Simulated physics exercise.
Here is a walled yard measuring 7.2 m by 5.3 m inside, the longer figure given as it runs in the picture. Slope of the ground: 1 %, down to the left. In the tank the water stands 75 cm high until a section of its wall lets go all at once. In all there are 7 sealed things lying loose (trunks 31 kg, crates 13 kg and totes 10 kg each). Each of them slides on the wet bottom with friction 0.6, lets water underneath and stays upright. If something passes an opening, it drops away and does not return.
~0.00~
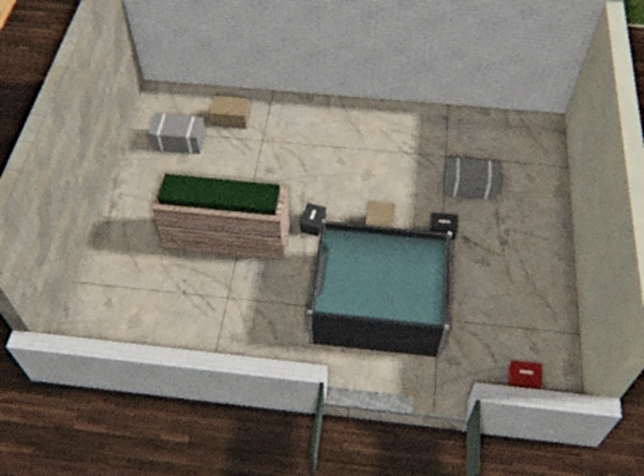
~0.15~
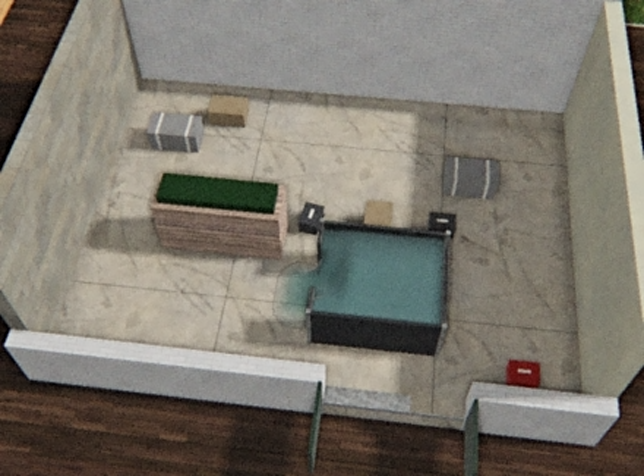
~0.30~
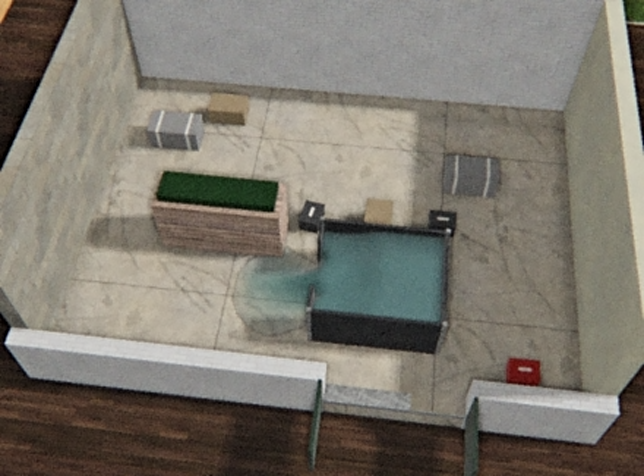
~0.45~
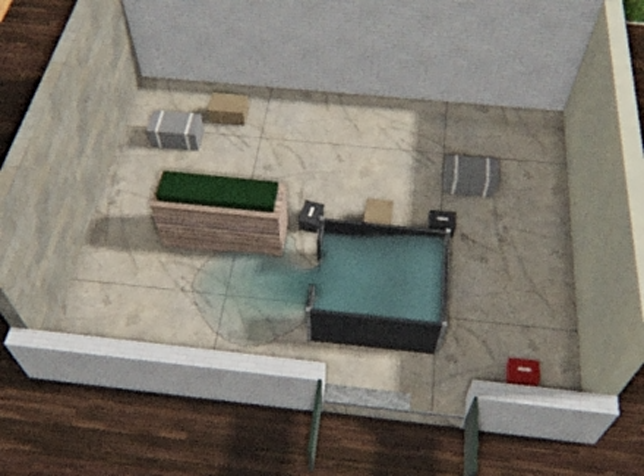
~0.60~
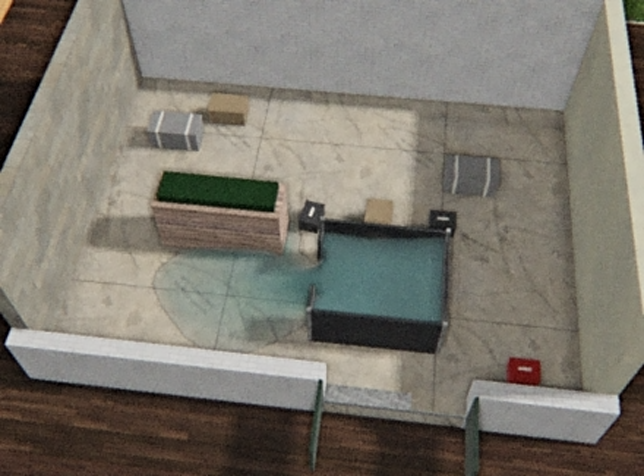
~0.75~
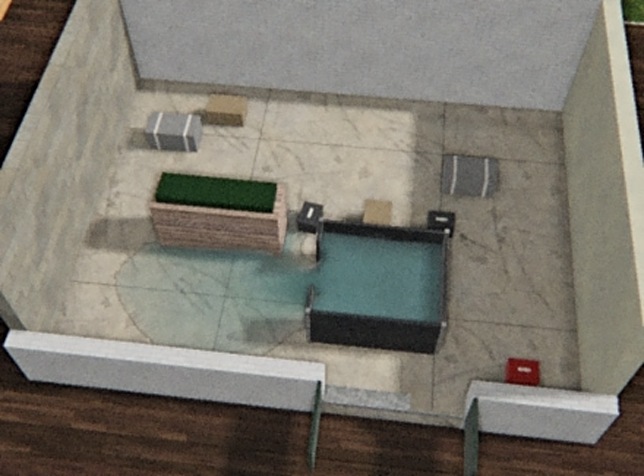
In a walled yard, water poured out of the left side of a dark, open-topped tank and spread leftward across the pale floor past a planter, while the scattered boxes stayed where they were.
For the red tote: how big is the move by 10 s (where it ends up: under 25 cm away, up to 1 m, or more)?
It remains nearby.
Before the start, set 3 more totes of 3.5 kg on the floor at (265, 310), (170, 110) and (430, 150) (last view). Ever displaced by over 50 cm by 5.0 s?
In order: Above it, above it, below it.
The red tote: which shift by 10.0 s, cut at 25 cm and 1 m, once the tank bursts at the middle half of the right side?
I'd say the red tote gets swept off.
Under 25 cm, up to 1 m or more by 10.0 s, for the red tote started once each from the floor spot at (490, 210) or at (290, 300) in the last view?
I'd say it does not really move on the first try and it lands far off on the second.
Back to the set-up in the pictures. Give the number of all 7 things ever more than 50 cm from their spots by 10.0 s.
2 in all.
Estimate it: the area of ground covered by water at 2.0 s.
Near 12 m2 in all.
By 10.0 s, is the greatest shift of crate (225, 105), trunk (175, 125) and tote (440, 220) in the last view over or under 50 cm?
Beyond, beyond, within.
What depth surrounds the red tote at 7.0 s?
Depth approx. 3 cm.
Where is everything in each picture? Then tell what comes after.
The first frame shows the red tote at (527, 372) rests on the ground; 2.3 m2 under water; 0 of 7 have shifted.
The second frame shows the red tote at (525, 371) rests on the ground; 2.8 m2 under water; 0 of 7 have shifted.
The third frame shows the red tote at (525, 370) rests on the ground; water covers 3.6 m2; 0 of 7 have shifted.
The fourth frame shows the red tote at (524, 370), on the bottom; water covers 4.4 m2; 0 of 7 have shifted.
The fifth frame shows the red tote at (525, 369), on the bottom; water covers 5.4 m2; 0 of 7 have shifted.
The sixth frame shows the red tote at (524, 370), on the bottom; water covers 6.6 m2; 0 of 7 have shifted.
After 2.0 s the red tote is near (524, 370), 0.0 m from its start, aground; 0 of 7 are out; 0 afloat.
After 4.5 s the red tote is near (524, 370), 0.0 m from its start, aground; 0 of 7 are out; 0 afloat.
After 7.0 s the red tote is near (524, 370), 0.0 m from its start, aground; 0 of 7 are out; 0 afloat.
After 10.0 s the red tote is near (524, 370), 0.0 m from its start, aground; 0 of 7 are out; 0 afloat.
